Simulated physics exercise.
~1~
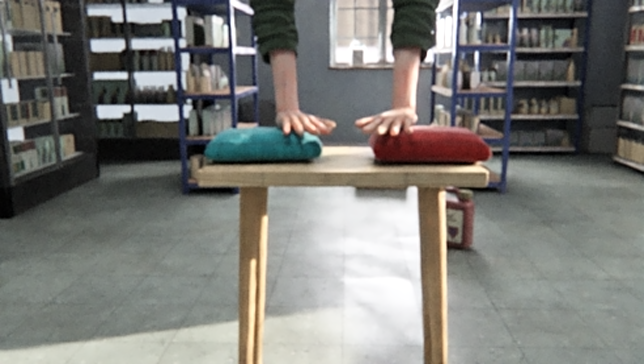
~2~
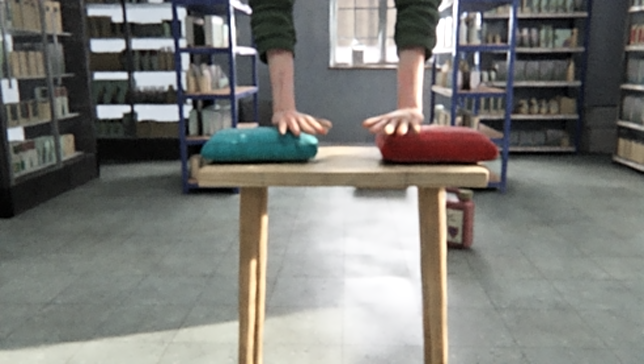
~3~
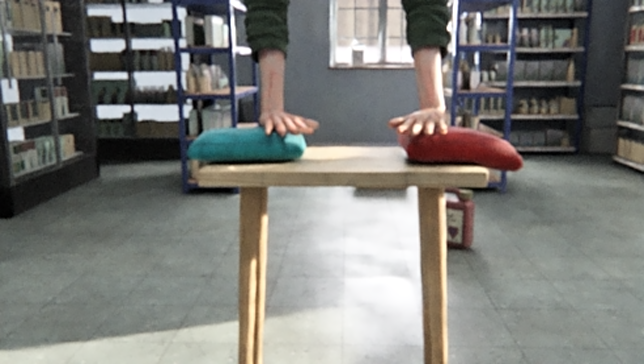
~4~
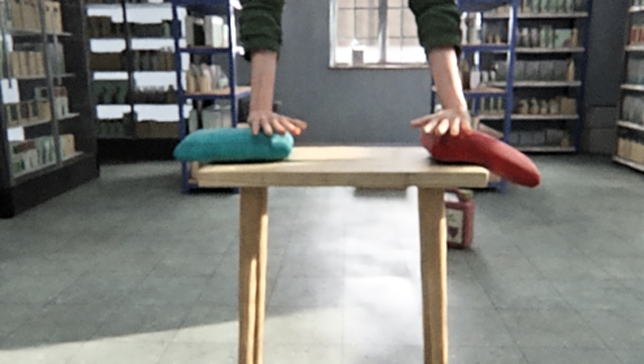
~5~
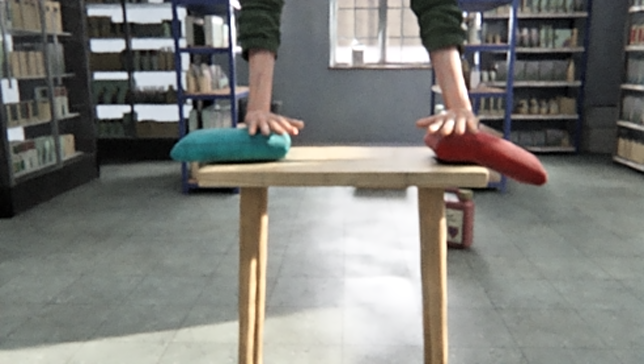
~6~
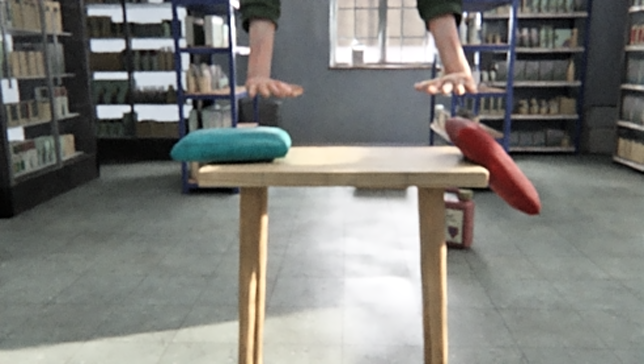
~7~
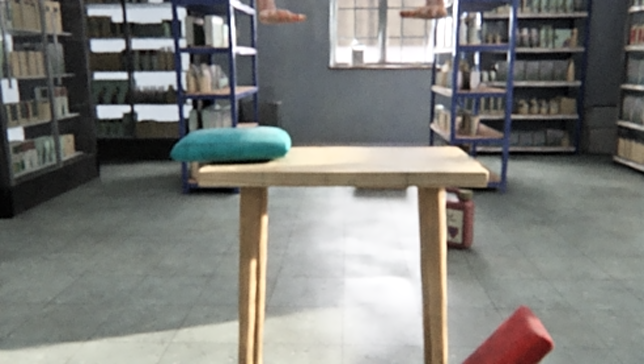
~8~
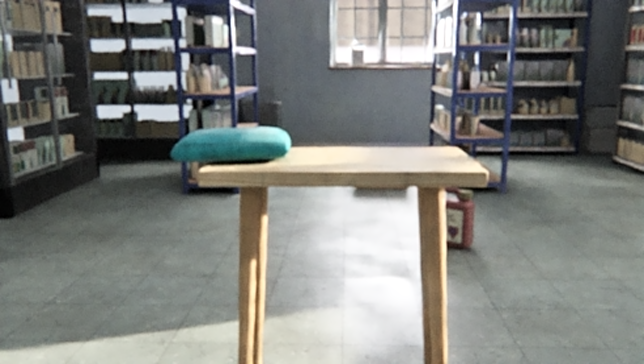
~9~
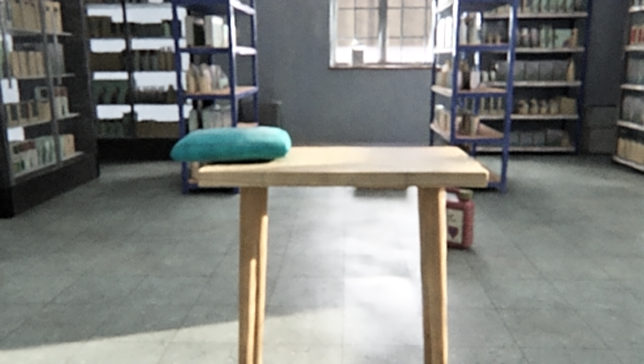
In a room of shelves, hands sliding two sacks apart on a wooden table, the red one falling, the turquoise one staying.
